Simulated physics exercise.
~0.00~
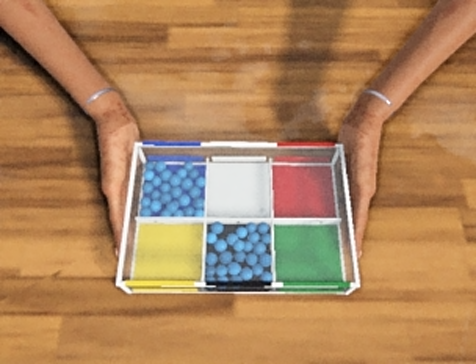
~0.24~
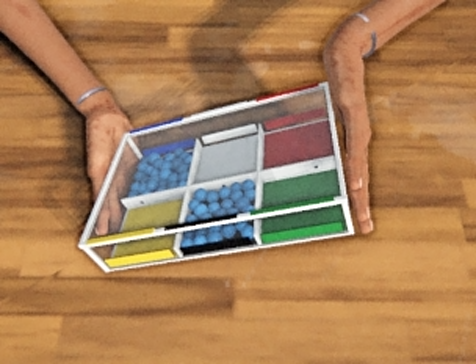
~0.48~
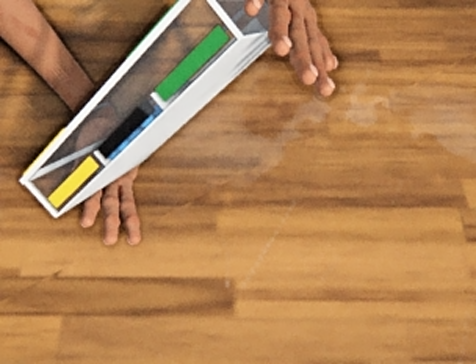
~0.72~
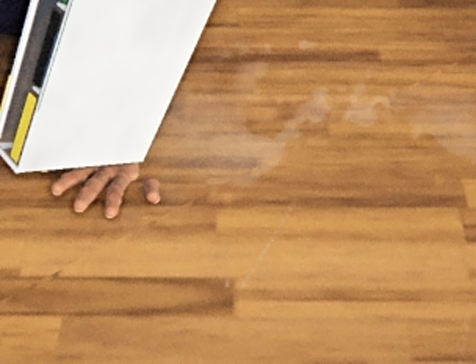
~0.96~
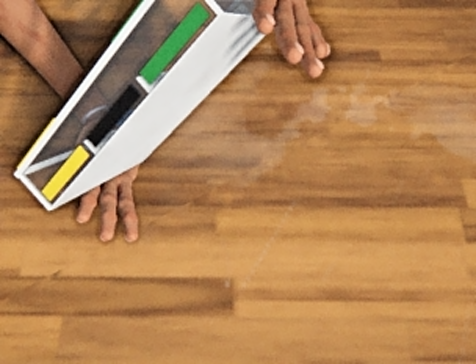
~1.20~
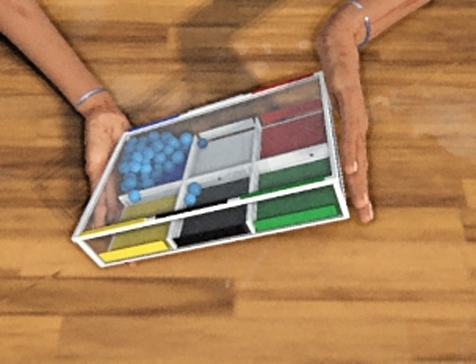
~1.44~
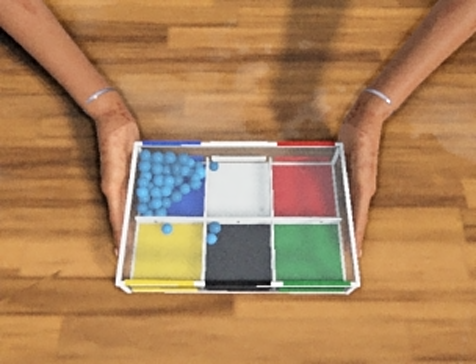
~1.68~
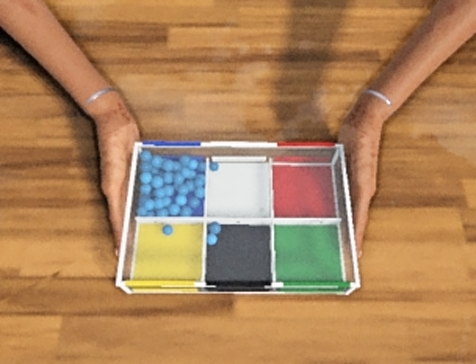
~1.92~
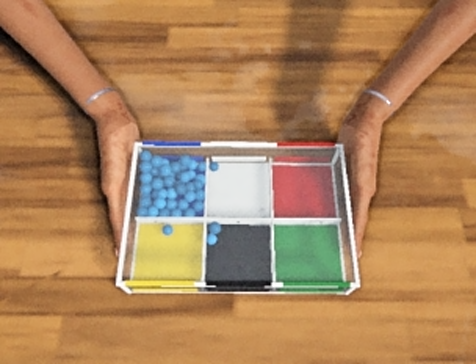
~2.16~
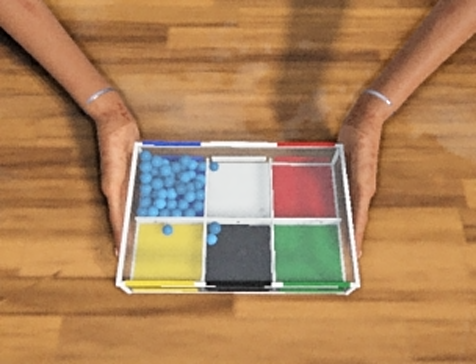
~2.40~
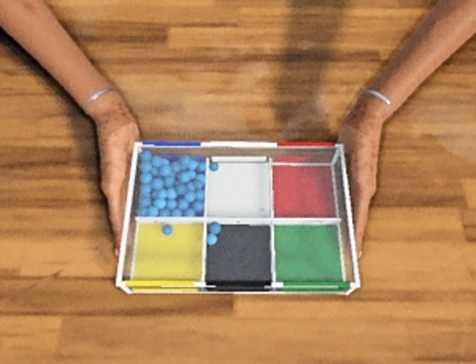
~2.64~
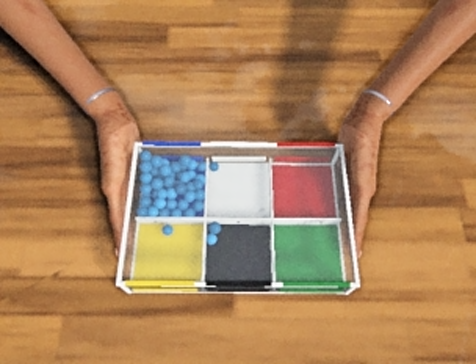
Two hands tipped a clear lidded box of small blue balls up onto its side, then laid it back flat on the wooden table, leaving nearly all the balls in the blue compartment and a few strays in the white, yellow and black ones.
